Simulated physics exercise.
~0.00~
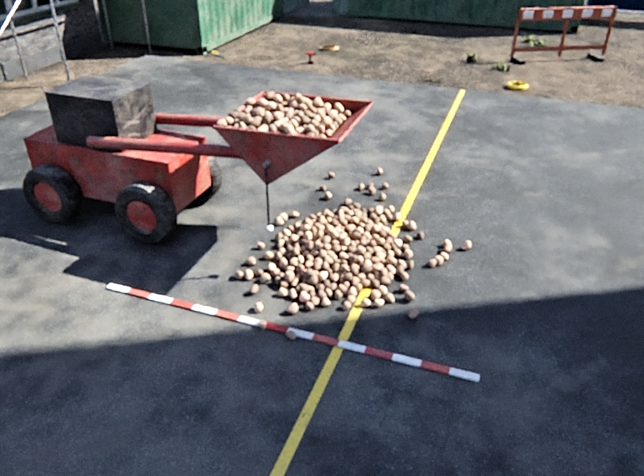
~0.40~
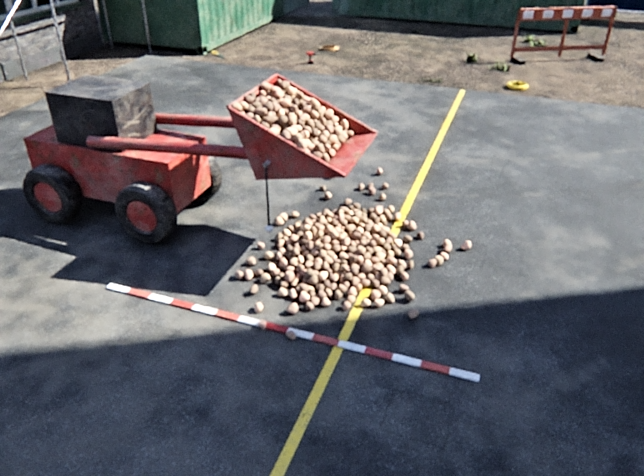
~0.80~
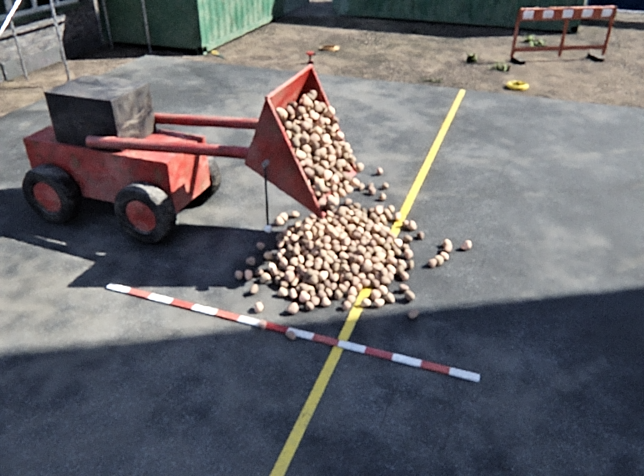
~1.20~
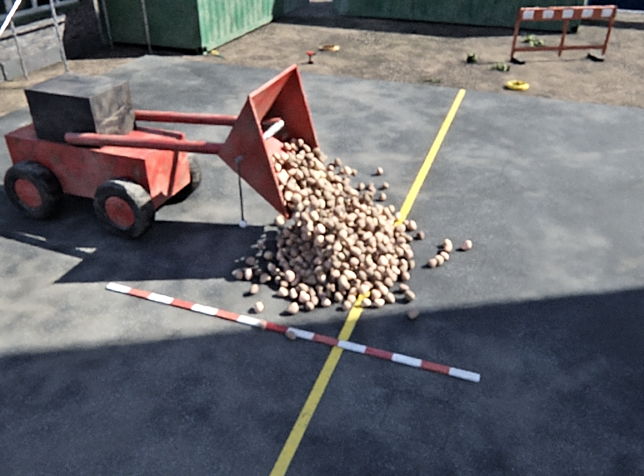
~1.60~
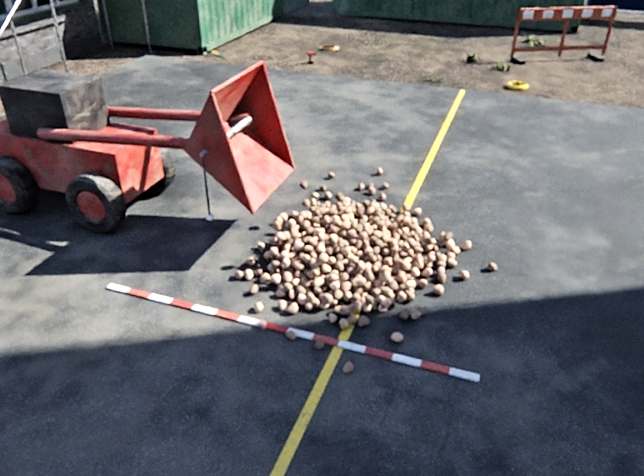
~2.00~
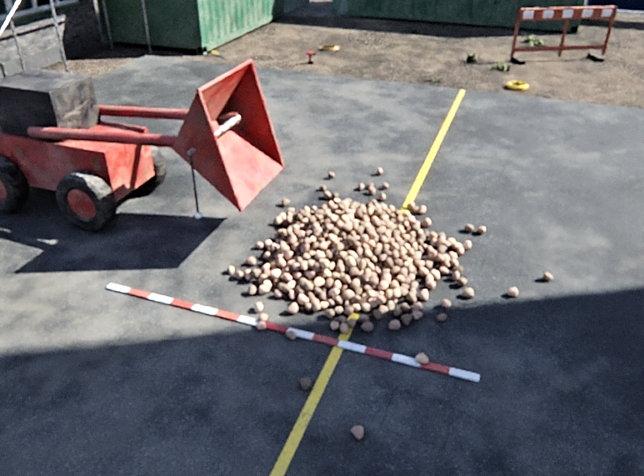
A small red loader with a dark block on its back stands at the left of a sunlit grey yard, seen from above, its raised red bucket full of rounded, pale brown stones. Below the bucket, a pile of similar stones lies across a yellow painted line, near a red and white banded pole. The bucket tips forward to the right, and stones slide onto the pile. As they pour out, the loader backs away to the left. The bucket ends up empty, and the pile is broader, with a few stones scattered beyond the line and the pole.
